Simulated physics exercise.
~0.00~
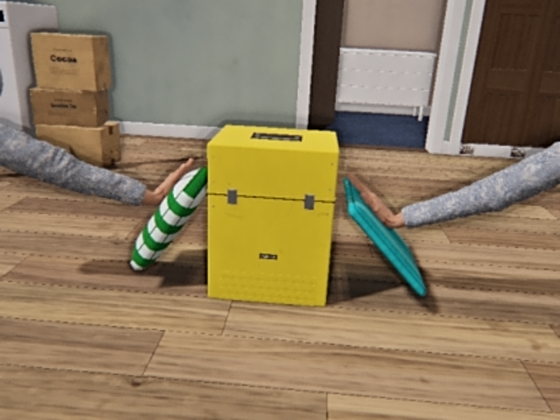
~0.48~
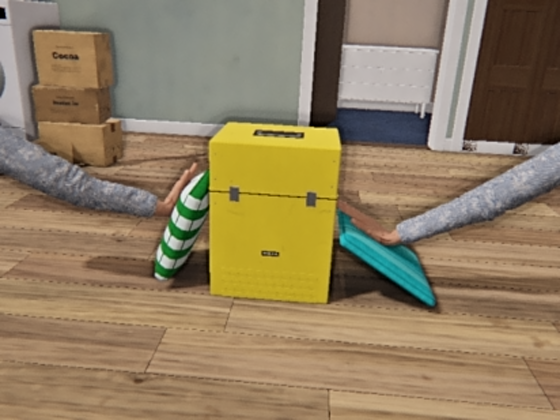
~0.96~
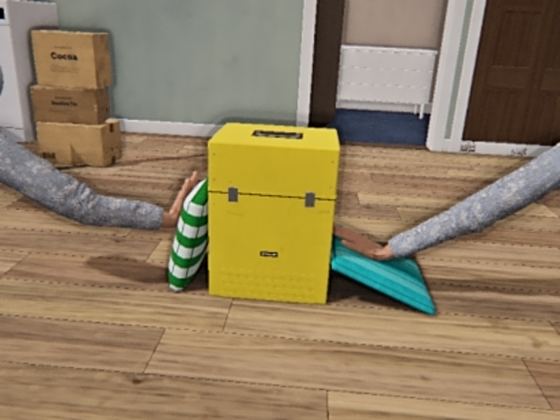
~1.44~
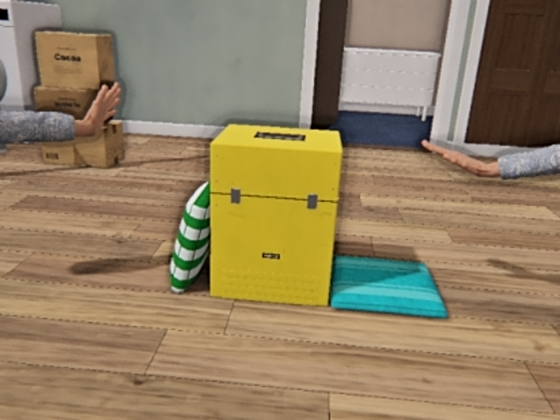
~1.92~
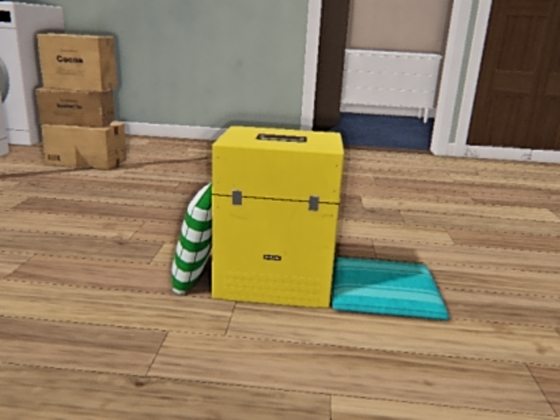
At first, two hands hold a green and white striped cushion against the left side of a yellow chest and a turquoise seat pad against its right side, on a bare wooden floor. The hands bring both closer to the chest, the cushion standing steeply while the pad slopes lower. The pad sinks further under the right hand as the cushion settles against the chest. Then both hands let go and draw back, and the pad drops flat onto the floor. At the end, the hands are gone, the cushion still leans on the unmoved chest, and the pad lies flat beside it.
